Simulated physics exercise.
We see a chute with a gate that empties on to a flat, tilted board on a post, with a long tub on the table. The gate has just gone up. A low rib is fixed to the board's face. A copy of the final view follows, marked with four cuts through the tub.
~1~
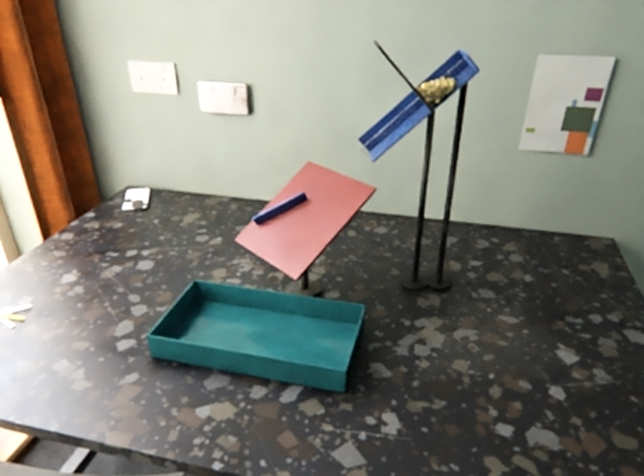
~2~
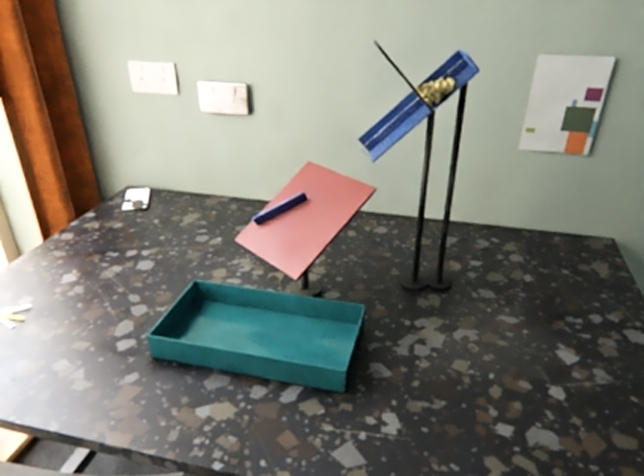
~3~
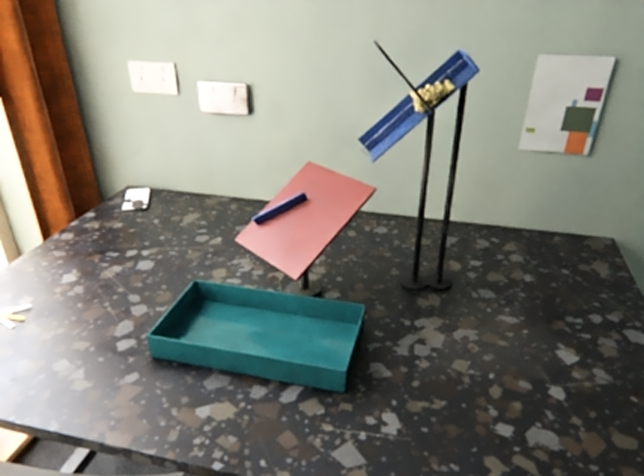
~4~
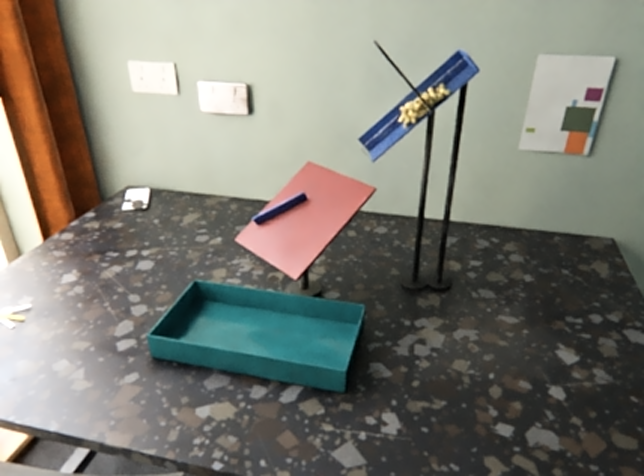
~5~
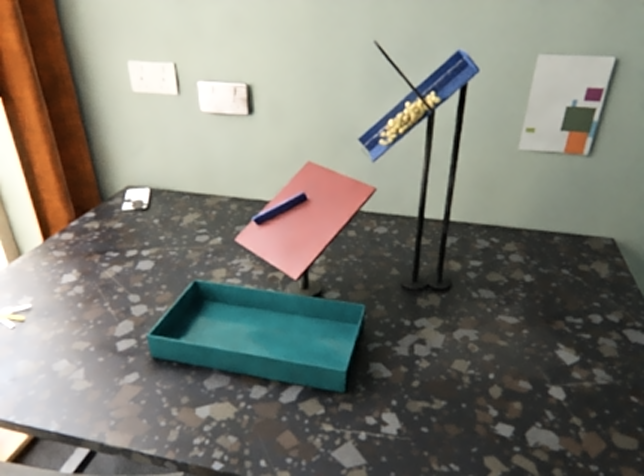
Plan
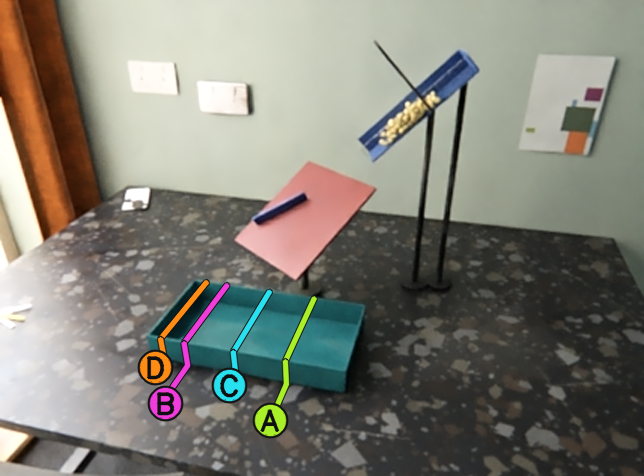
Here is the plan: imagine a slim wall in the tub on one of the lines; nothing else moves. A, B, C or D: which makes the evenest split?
It is B.
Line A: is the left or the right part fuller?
The left side.
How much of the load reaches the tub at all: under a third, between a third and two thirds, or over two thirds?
It is over two thirds.
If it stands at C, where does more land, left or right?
More lands on the left.
On the marked copy, line A crosses the front rim at (285, 360); line B crosses the front rim at (184, 342); line C crosses the front rim at (233, 351); line D crosses the front rim at (161, 338).
If A is chosen, of what is caught, the whole lot on the left of the divider, none at all on the right.
If B is chosen, of what is caught, close to a third on the left of the divider, close to two thirds on the right.
If C is chosen, of what is caught, the whole lot on the left of the divider, none at all on the right.
If D is chosen, of what is caught, only a few on the left of the divider, all but a few on the right.
